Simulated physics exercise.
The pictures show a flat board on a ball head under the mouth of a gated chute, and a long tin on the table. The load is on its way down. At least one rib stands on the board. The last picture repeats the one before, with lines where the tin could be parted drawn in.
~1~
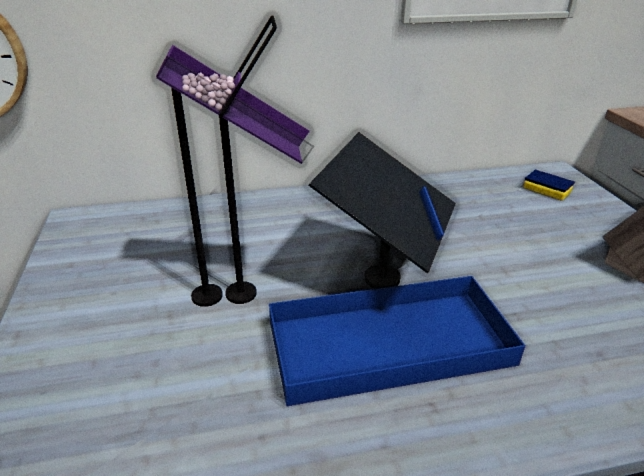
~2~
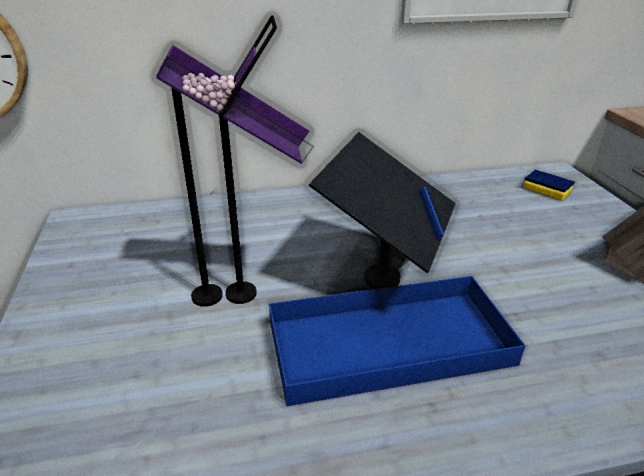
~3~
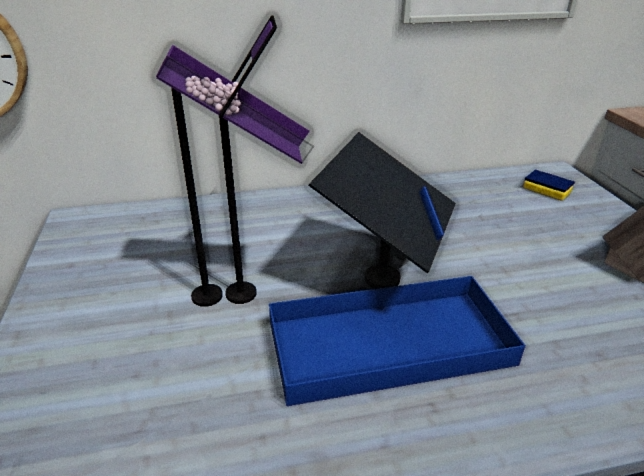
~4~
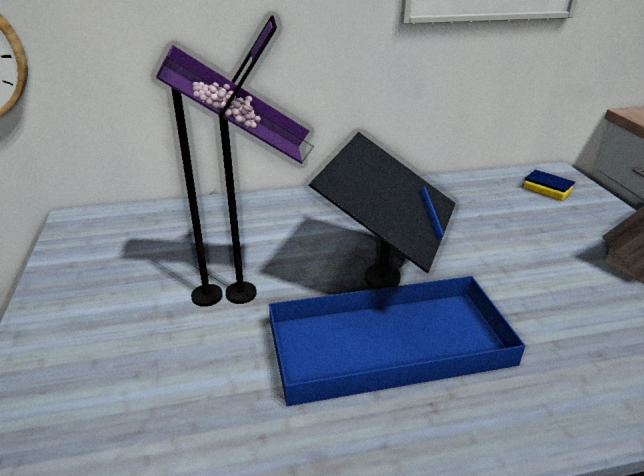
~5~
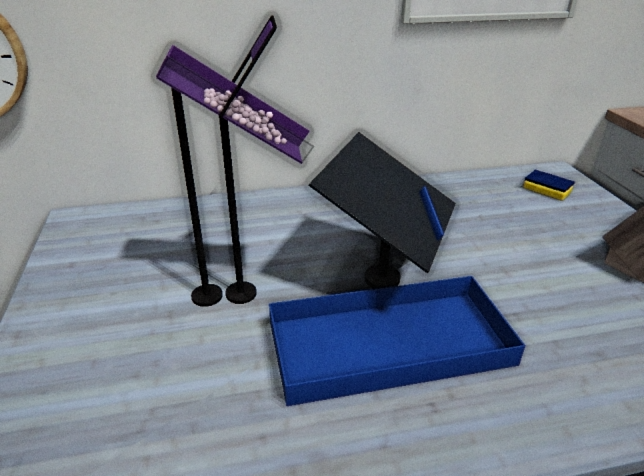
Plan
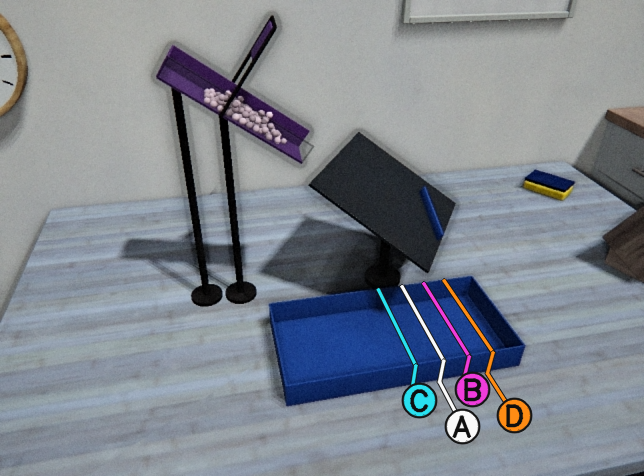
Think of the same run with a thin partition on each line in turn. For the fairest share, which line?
Line D.
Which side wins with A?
More lands on the right.
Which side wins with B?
Right.
On the marked copy, line A crosses the front rim at (443, 359); line B crosses the front rim at (468, 355); line C crosses the front rim at (415, 364); line D crosses the front rim at (492, 351).
With A, of what is caught, none on the left of the divider, all on the right.
With B, of what is caught, a stray few on the left of the divider, nearly all on the right.
With C, of what is caught, none on the left of the divider, all on the right.
With D, of what is caught, about two thirds on the left of the divider, about a third on the right.
